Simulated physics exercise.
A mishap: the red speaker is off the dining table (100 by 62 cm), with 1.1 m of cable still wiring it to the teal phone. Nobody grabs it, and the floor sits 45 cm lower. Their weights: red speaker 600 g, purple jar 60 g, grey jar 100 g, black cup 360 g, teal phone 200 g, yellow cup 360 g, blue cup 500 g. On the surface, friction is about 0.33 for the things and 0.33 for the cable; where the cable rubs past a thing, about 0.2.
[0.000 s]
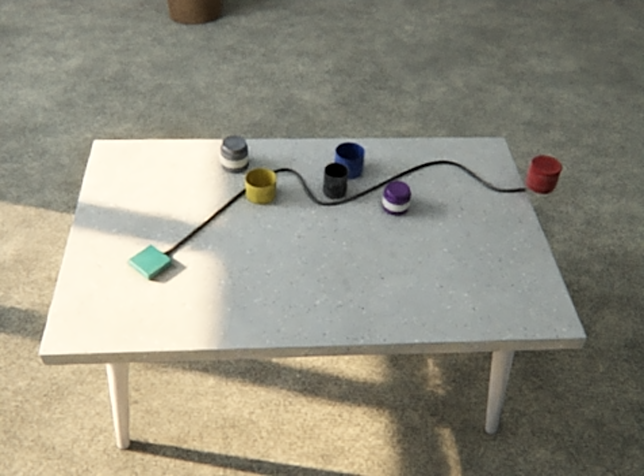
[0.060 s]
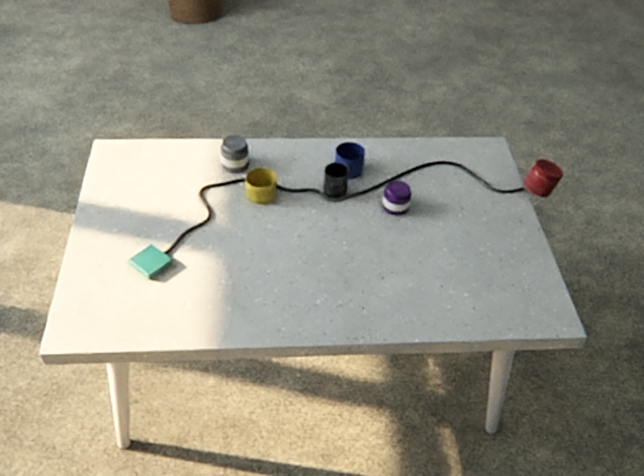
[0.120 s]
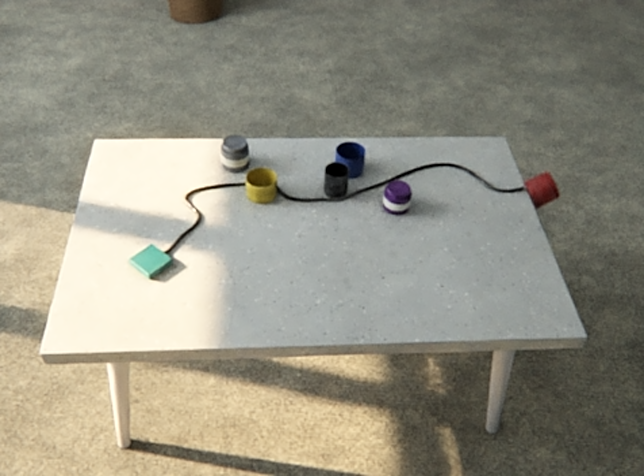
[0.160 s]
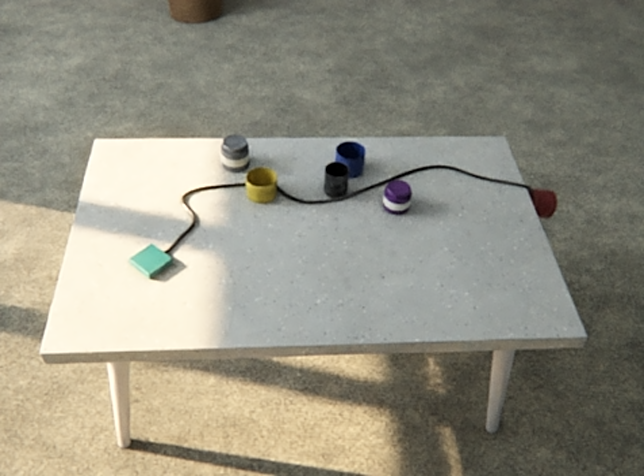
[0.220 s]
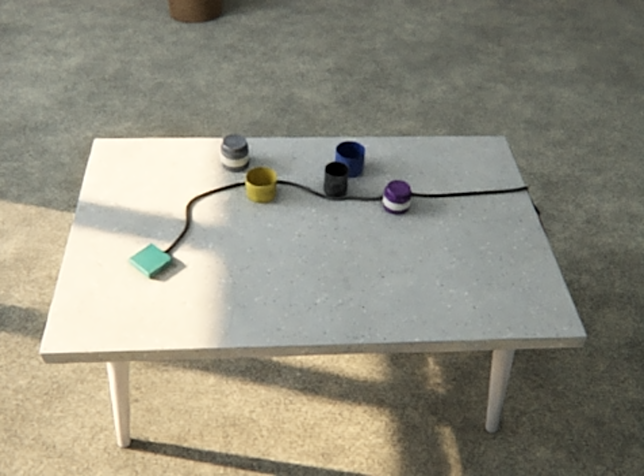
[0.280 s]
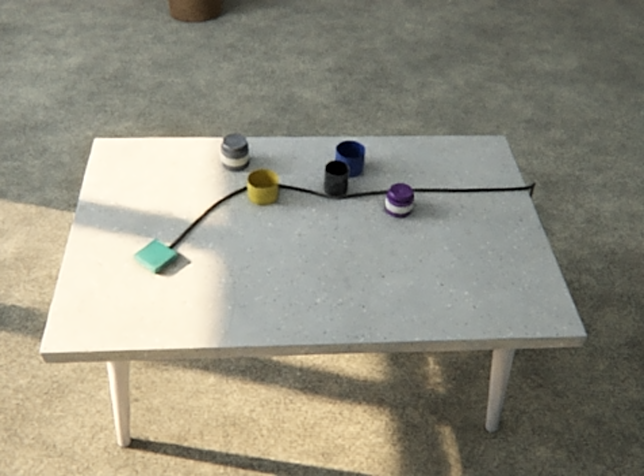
The clip opens on a pale table holding a teal block, several small cups and jars, and a black cable running to a red container at the right edge. The red container tips over and drops out of view past the edge, then the cable pulls straighter and the teal block shifts slightly right.
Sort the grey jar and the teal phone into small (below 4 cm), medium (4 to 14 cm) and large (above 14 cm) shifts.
Shifts - grey jar: Small; teal phone: Large.
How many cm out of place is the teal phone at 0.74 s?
I'd put the teal phone at some 35 cm.
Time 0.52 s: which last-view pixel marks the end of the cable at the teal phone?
Look around (255, 194) and you'll see it.
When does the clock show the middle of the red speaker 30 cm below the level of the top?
Answer: 0.34 s on the clock.
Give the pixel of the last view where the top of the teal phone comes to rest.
The top ends up close to (268, 176) in the last picture.
At 0.5 s, the cable's tail end at (255, 194); teal phone 25 cm off its start, yellow cup 14 cm off its start, red speaker over the edge.
At 0.7 s, the cable's tail end at (283, 178); teal phone 34 cm off its start, yellow cup 15 cm off its start, red speaker over the edge.
At 1.0 s, the cable's tail end at (283, 178); teal phone 34 cm off its start at (268, 176), yellow cup 15 cm off its start at (292, 219), red speaker over the edge.
At 1.2 s, the cable's tail end at (283, 178); teal phone 34 cm off its start, yellow cup 15 cm off its start, red speaker over the edge.
At 2.4 s, the cable's tail end at (283, 178); teal phone 34 cm off its start at (268, 176), grey jar 0 cm off its start at (235, 141), yellow cup 15 cm off its start at (291, 219), red speaker over the edge.
